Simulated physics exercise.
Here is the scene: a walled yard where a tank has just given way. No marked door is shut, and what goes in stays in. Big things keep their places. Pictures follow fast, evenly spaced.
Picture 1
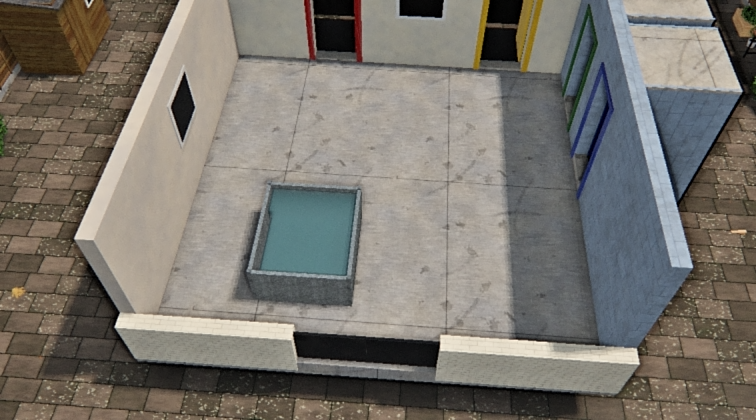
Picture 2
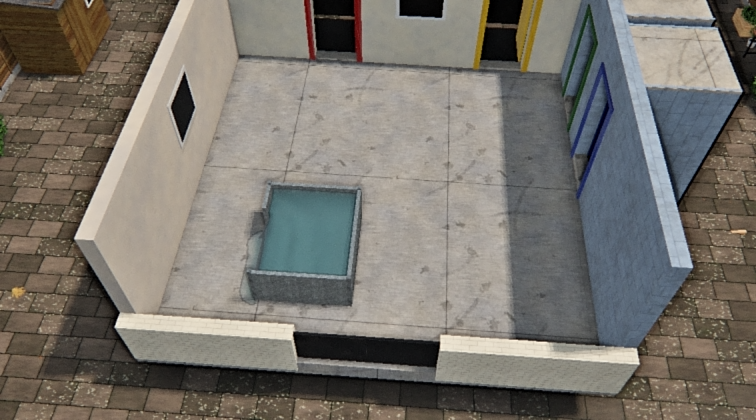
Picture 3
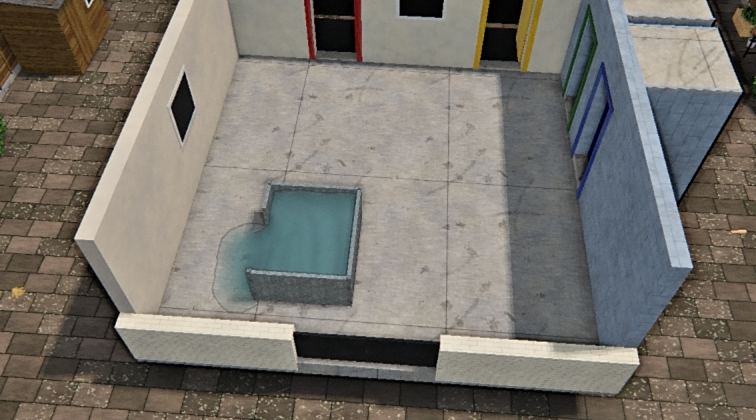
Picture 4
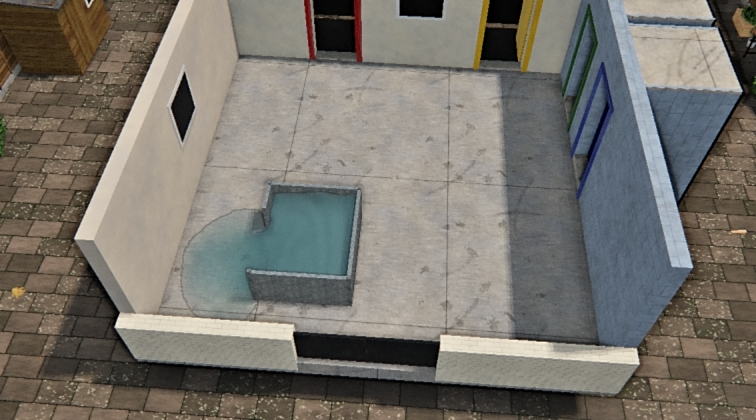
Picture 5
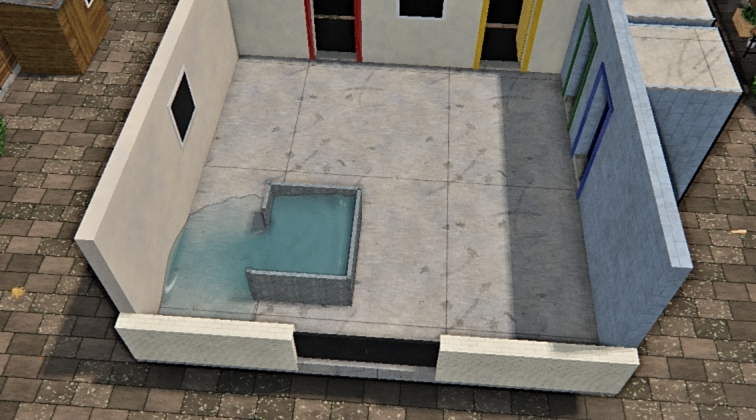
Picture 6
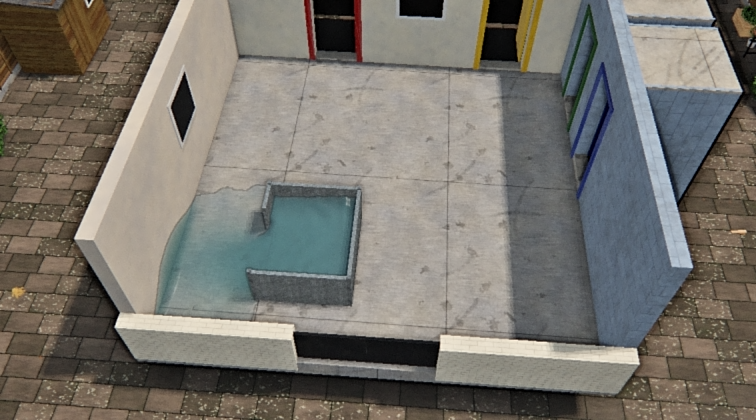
The footage shows a walled yard with an open tank of blue-green water, whose left side gives way, leaving a gap. Water pours out through it and spreads leftward across the pale floor, reaching the left wall and widening along it.
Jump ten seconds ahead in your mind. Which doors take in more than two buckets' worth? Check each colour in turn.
My prediction: The yellow door is going to stay inside the allowance; the green door is going to overshoot the allowance; the red door is going to overshoot the allowance; the blue door is going to stay inside the allowance.
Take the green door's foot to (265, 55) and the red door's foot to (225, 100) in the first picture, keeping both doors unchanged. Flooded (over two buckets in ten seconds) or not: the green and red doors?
Well, the green one runs over, and as for the red one, it stays within bounds.
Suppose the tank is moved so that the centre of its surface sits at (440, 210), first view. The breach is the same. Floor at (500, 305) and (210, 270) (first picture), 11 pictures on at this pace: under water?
In that order: Clear, awash.
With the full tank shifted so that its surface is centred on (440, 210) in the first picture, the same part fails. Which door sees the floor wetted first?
Leading the way is the one in red.
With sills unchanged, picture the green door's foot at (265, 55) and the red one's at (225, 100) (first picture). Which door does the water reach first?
The first to get wet is the red door.
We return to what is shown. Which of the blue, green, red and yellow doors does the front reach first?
I'd go with the red door.
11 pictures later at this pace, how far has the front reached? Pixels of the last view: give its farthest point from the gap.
At roughly (233, 79).
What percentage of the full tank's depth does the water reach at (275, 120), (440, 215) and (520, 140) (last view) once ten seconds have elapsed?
First spot 4 %, second 4 %, third 12 %.
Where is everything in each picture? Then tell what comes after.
In the first frame, the open tank at (307, 231) is whole and still.
In the second frame, the front is at (250, 299), out from the gap at (264, 258).
In the third frame, water pours out at (264, 258) and has run to (226, 304).
In the fourth frame, water pours out at (264, 259) and has run to (189, 250).
In the fifth frame, the front is at (161, 305), out from the gap at (264, 259).
In the sixth frame, water pours out at (264, 259) and has run to a hidden place.
A moment on, water covers 10 % of the floor; the yellow door not reached, the green door not reached, the red door not reached, the blue door not reached.
Next, water covers 25 % of the floor; the yellow door not reached, the green door not reached, the red door not reached, the blue door not reached.
Then, water covers 50 % of the floor; the yellow door not reached, the green door not reached, the red door wet at the sill, nothing in, the blue door not reached.
Later, water covers 70 % of the floor; the yellow door wet at the sill, nothing in, the green door not reached, the red door over two buckets in, the blue door wet at the sill, nothing in.
In the end, water covers 85 % of the floor; the yellow door wet at the sill, nothing in, the green door over two buckets in, the red door over two buckets in, the blue door wet at the sill, nothing in.
